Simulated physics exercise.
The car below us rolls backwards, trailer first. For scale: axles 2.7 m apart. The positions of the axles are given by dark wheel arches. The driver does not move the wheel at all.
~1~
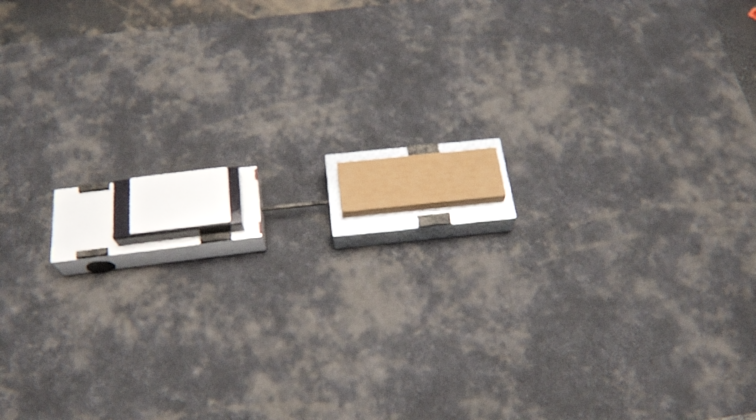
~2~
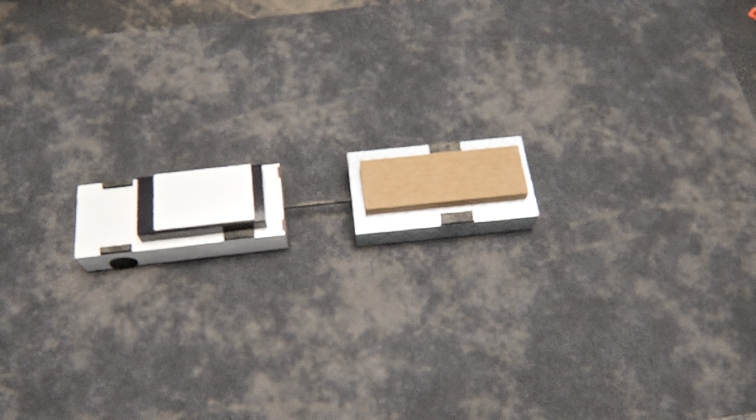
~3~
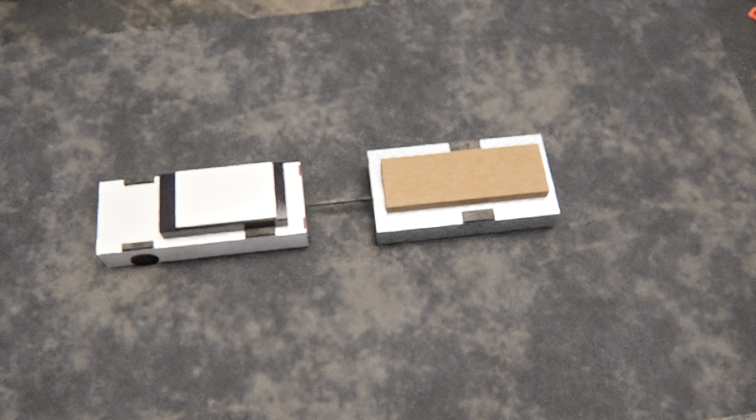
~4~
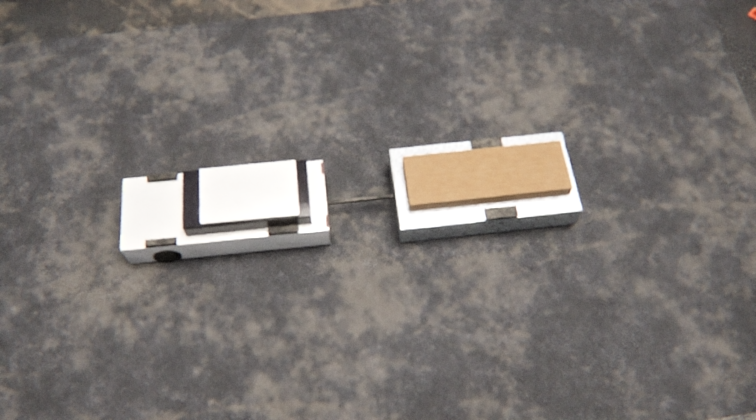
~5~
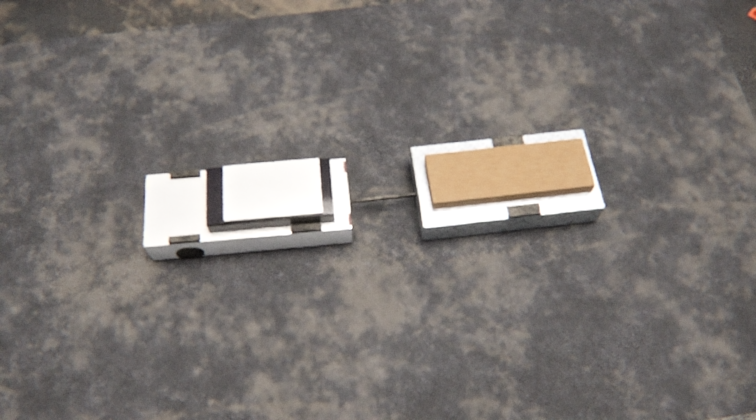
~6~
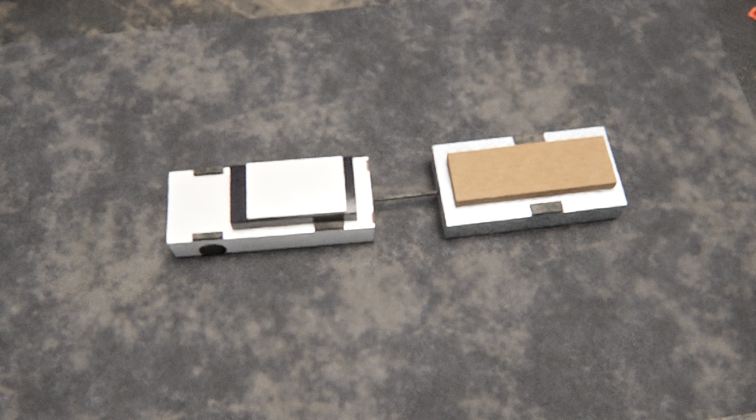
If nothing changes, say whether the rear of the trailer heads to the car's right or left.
It heads to the right.
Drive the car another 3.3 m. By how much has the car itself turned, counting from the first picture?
I'd put it at around 6 degrees.
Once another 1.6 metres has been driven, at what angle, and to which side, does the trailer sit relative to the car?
Fold: About 5°, toward the car's right.
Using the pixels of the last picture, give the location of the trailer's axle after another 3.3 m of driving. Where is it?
Somewhere around pixel (673, 151).
1.6 m further on, the tail is 7° to the car's right, the car has turned 5° and the trailer's axle is at (606, 164) of the last picture.
3.3 m further on, the tail is 13° to the car's right, the car has turned 6° and the trailer's axle is at (673, 151) of the last picture.
5.0 m further on, the tail is 23° to the car's right, the car has turned 8° and the trailer's axle is at (731, 133) of the last picture.
6.6 m further on, the tail is 38° to the car's right, the car has turned 10° and the trailer's axle is out of the picture.
8.3 m further on, the tail is 60° to the car's right, the car has turned 12° and the trailer's axle is out of the picture; it has jack-knifed.
